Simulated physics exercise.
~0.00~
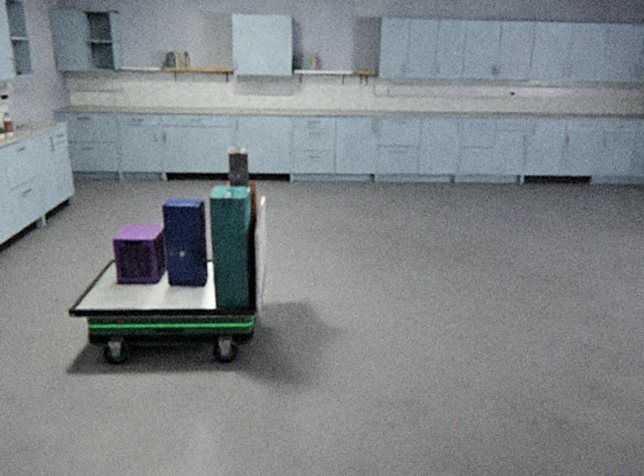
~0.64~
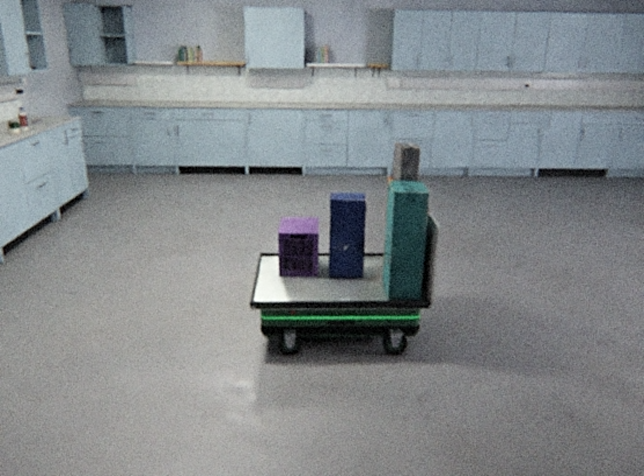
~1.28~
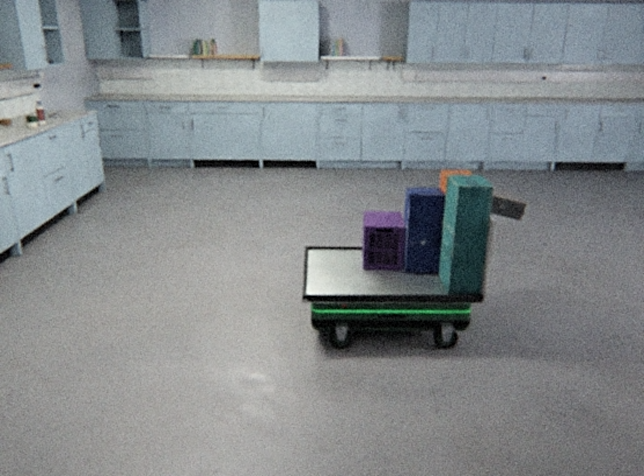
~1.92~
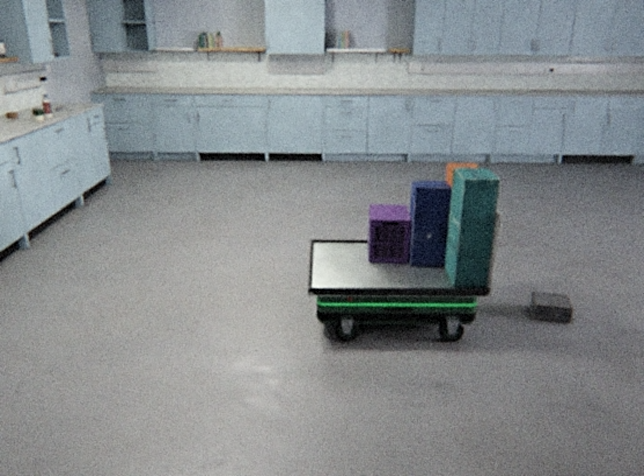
At the start, a low trolley with a green stripe stands at the left of a room lined with pale blue cabinets, carrying a purple crate and blue, turquoise, orange and grey boxes. It rolls right across the grey floor, its load still upright. As it travels farther right, the grey box tips over the board at the front end, while the blue box and purple crate sit closer to that end. Finally, the trolley is almost unchanged in position, and the grey box lies on its side on the floor to the right. The other items remain aboard, with the turquoise and orange boxes still in place.
